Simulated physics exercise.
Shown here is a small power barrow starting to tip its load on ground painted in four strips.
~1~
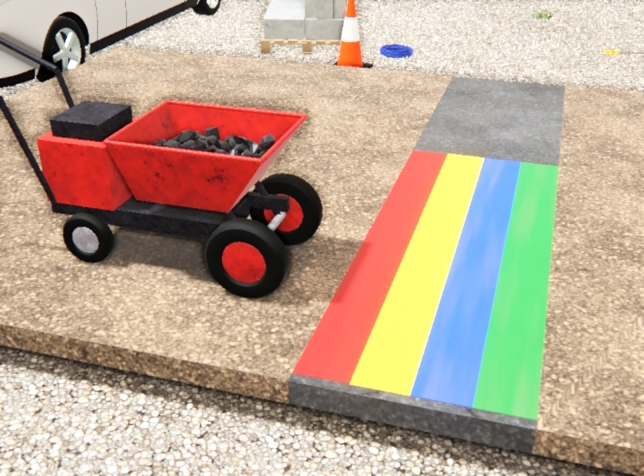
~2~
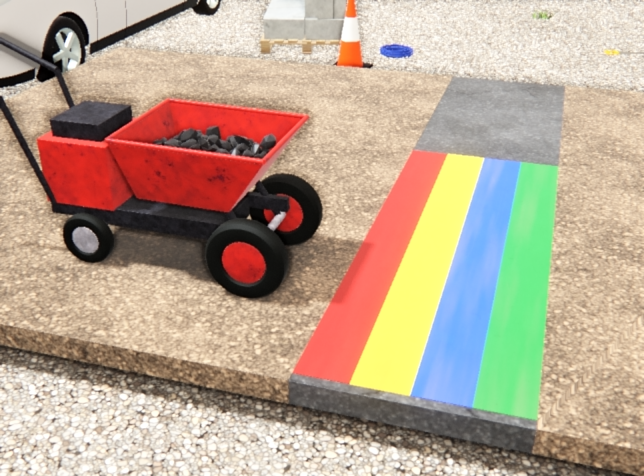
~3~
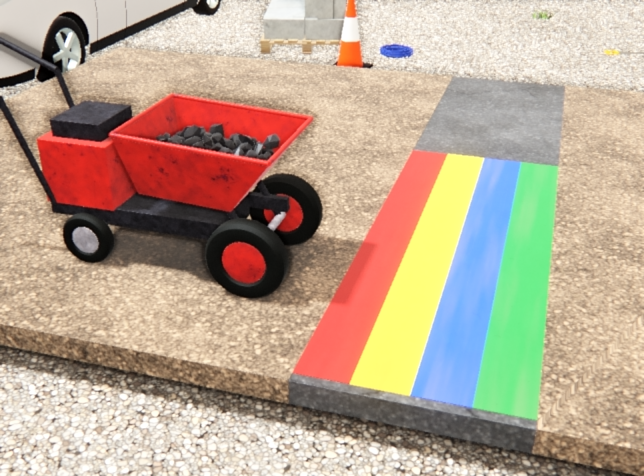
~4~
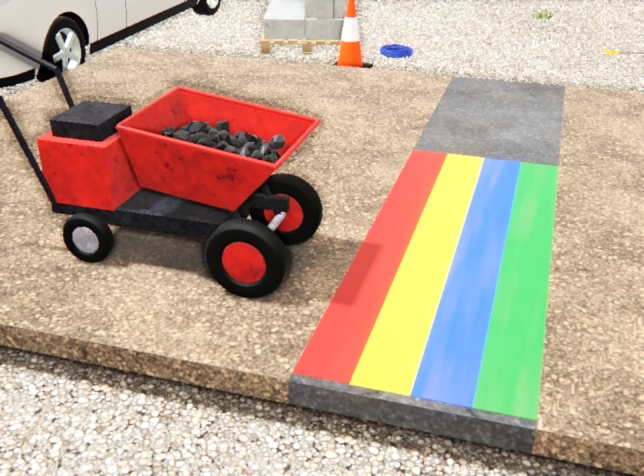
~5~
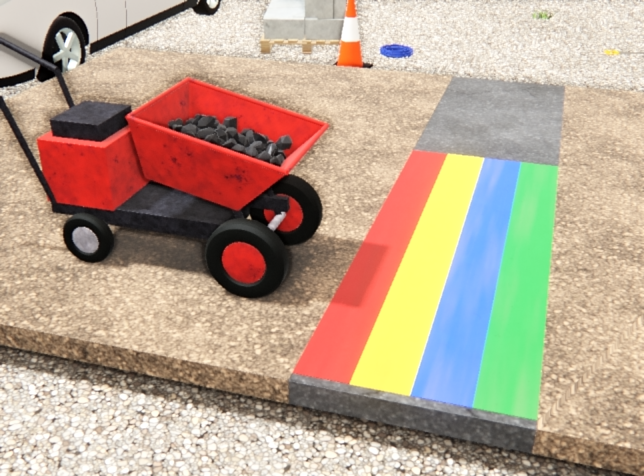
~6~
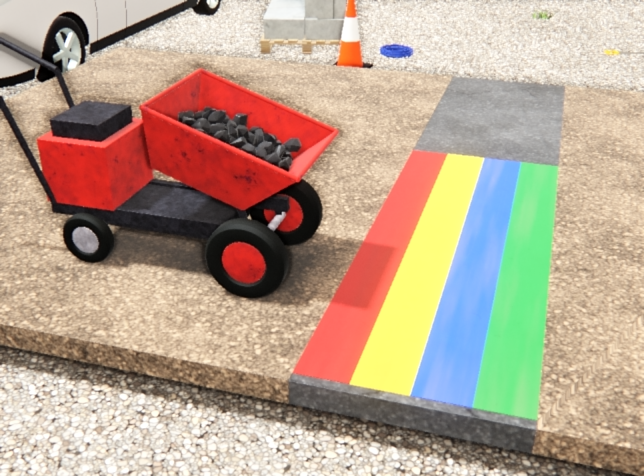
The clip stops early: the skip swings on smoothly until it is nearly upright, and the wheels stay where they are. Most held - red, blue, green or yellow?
Yellow holds the most.
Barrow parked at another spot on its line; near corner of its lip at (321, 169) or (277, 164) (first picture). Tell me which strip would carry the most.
On the first try it comes out as that blue strip, and on the second as the yellow strip.
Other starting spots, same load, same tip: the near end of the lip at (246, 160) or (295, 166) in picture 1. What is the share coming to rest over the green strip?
Result: Try 1 = 0 %, try 2 = 10 %.
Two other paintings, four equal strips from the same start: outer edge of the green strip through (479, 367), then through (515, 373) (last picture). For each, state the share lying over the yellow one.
40 % and 40 %, near enough.
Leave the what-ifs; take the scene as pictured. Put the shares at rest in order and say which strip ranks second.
The answer is the red one.
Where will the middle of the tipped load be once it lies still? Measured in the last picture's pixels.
Resting centre, last frame: Roughly (402, 282).
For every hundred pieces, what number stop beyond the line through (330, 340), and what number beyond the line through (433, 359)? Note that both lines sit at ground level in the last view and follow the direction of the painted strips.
Estimate: 90 %, then 10 %.
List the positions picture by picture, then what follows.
Lip of the skip at (261, 162), level; top of the load at (210, 155), lumps of coal; red strip at (341, 337); yellow strip at (395, 347); blue strip at (452, 357); green strip at (511, 368), in the first frame.
Lip of the skip at (263, 162), level; top of the load at (211, 154), in the second frame.
Lip of the skip at (268, 164), tipped barely; top of the load at (199, 150), in the third frame.
Lip of the skip at (276, 167), tipped a little; top of the load at (199, 138), in the fourth frame.
Lip of the skip at (286, 172), tipped a little; top of the load at (194, 138), in the fifth frame.
Lip of the skip at (297, 179), tipped clearly; top of the load at (204, 132); red strip at (341, 337); yellow strip at (395, 347); blue strip at (452, 357); green strip at (511, 368), in the sixth frame.
Soon after the last picture, skip tipped steeply; all in the skip.
A little later, skip tipped right over; nearly all in the skip; a small part over the red strip; a small part over the yellow strip; a stray few falling.
Later still, skip tipped right over; about a quarter in the skip; about a quarter over the red strip; about half over the yellow strip; a small part over the blue strip; a stray few over the green strip; a stray few off the paint.
By the end, skip tipped right over; a small part in the skip; about a third over the red strip; about half over the yellow strip; a small part over the blue strip; a small part over the green strip; a stray few off the paint.
